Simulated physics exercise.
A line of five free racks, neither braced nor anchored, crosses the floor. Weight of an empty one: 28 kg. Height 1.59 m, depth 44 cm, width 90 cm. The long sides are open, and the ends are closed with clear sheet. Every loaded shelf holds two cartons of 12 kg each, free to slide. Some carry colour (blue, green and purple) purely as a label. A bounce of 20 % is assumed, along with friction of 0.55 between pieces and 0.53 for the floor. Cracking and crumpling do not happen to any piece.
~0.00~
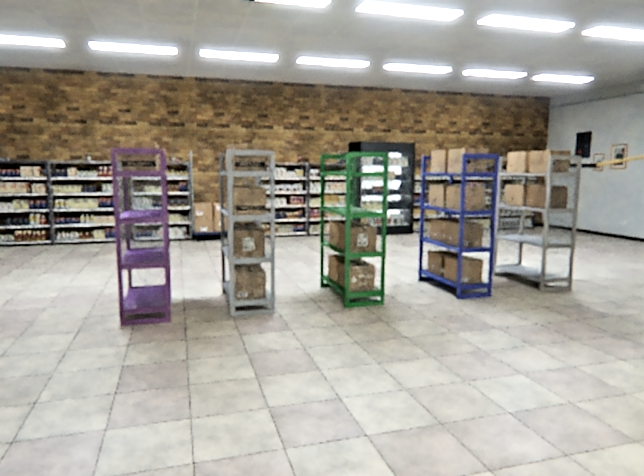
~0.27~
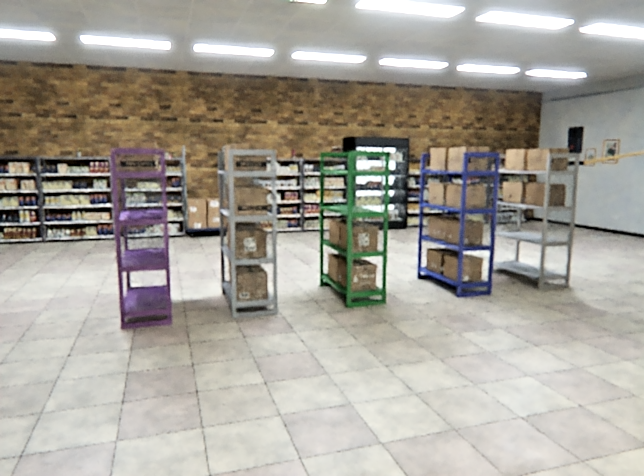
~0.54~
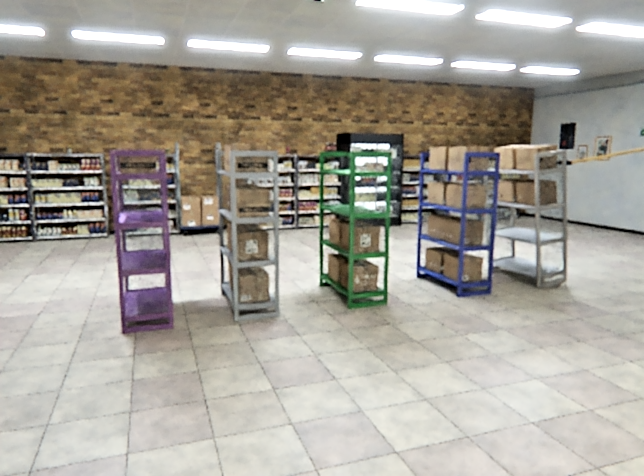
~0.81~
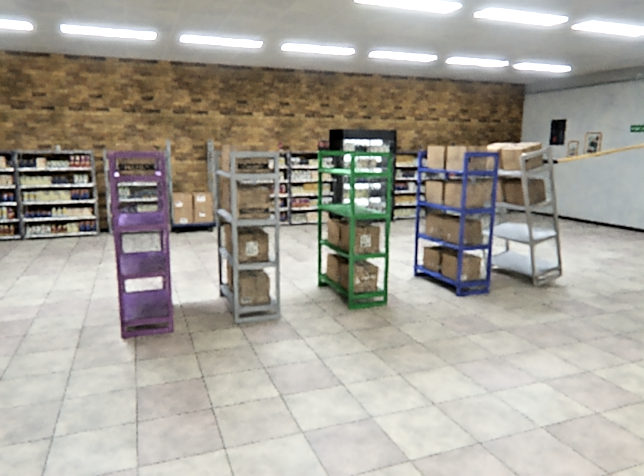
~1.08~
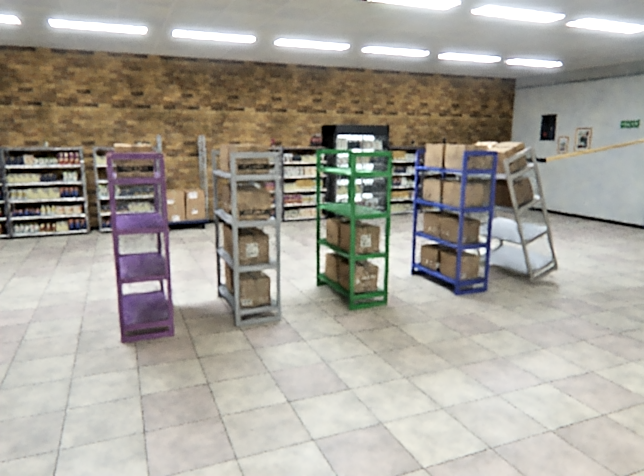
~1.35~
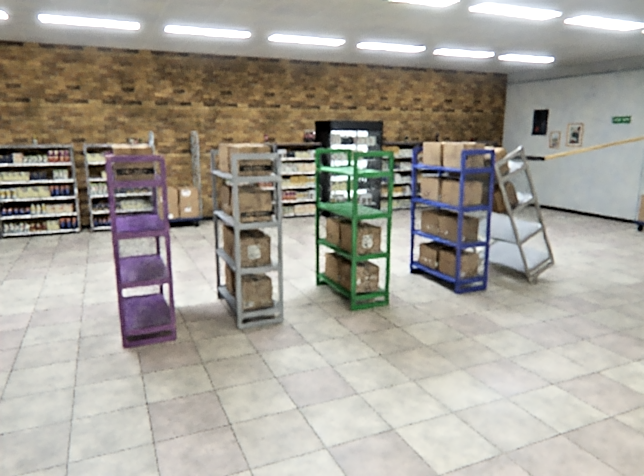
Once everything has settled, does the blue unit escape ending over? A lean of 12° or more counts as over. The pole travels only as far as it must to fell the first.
Yes, it keeps its place.
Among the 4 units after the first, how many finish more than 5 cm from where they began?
The number is 0.
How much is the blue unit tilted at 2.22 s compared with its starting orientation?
Angle from initial pose, roughly 5 deg - estimate.
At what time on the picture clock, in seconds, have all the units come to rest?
2.5 s, roughly.
After 1.41 s, 0 cartons spilt or dropped; none of the 4 other units over; blue unit unmoved.
In the end (2.7 s), 0 cartons spilt or dropped; none of the 4 other units over; blue unit unmoved; green unit unmoved; purple unit unmoved. Four left standing. From the last view, middles, blue unit near (448, 216), green unit near (351, 225).
